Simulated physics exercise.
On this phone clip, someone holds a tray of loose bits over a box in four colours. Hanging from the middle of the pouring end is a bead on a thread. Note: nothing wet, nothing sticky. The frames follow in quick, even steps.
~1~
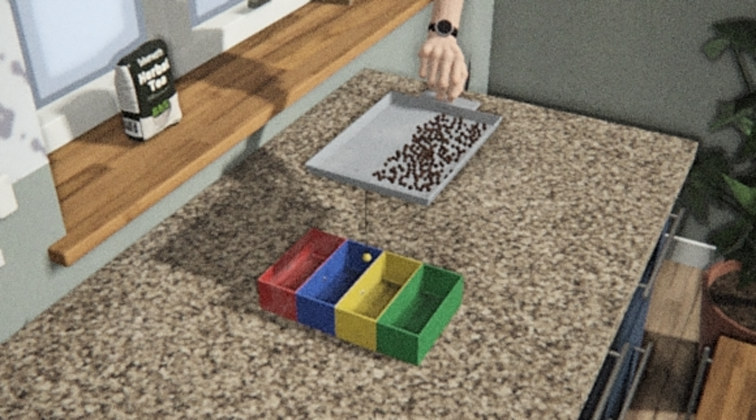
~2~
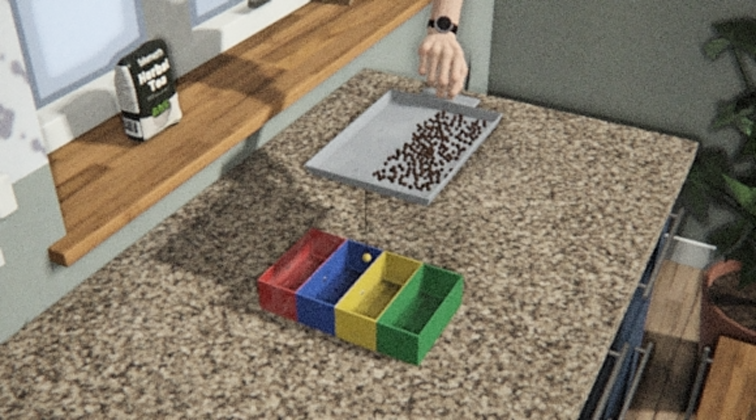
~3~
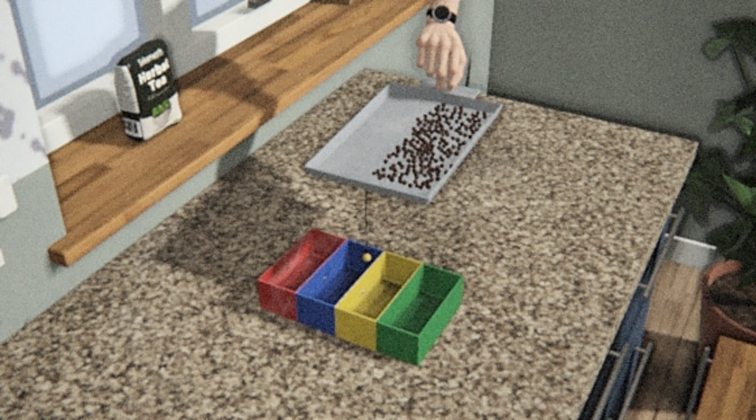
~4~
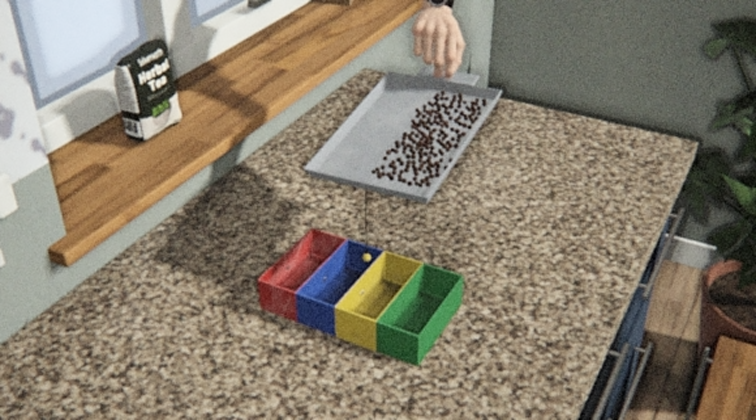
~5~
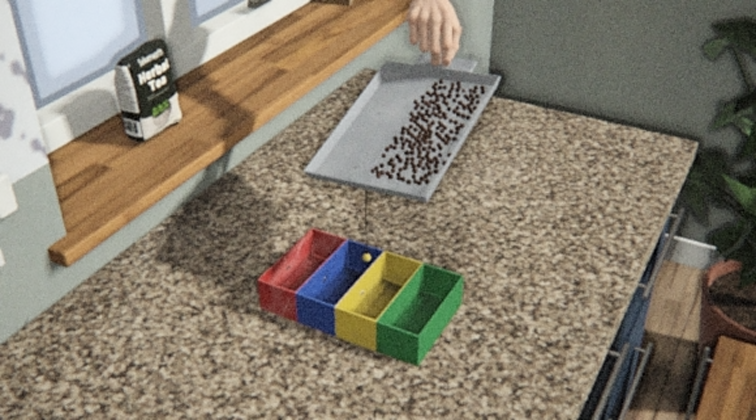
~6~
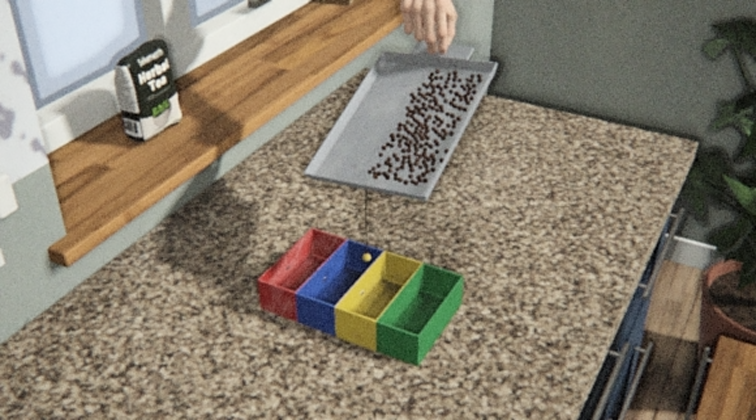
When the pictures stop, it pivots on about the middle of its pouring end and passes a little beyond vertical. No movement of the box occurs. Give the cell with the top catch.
Top catch: The red cell.
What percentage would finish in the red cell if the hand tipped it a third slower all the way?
Close to 60 per cent.
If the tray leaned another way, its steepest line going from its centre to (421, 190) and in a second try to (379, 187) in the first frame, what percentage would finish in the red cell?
Respectively 0 % and 0 %.
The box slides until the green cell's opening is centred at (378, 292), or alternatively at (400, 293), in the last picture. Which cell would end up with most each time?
The first placing favours blue, while the second favours the blue one.
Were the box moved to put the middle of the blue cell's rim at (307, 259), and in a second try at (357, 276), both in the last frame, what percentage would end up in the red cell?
Roughly 10% first, roughly 60% second.
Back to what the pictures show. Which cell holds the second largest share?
It's the blue cell that ends up second.
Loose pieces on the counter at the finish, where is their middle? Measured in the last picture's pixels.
Roughly pixel (188, 290).
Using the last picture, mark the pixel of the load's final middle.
Last view, resting centre - approx. (304, 294).
Soon, tray tipped steeply; about two thirds on the tray; a stray few in the red cell; about a quarter falling or outside the box.
A while on, tray tipped past a quarter turn; a small part on the tray; about a third in the red cell; about a quarter in the blue cell; a stray few in the yellow cell; about a quarter falling or outside the box.
Towards the end, tray tipped past a quarter turn; about half in the red cell; about a third in the blue cell; a stray few in the yellow cell; a small part falling or outside the box.
Finally, tray tipped past a quarter turn; about half in the red cell; about a third in the blue cell; a stray few in the yellow cell; none in the green cell; a small part outside the box.
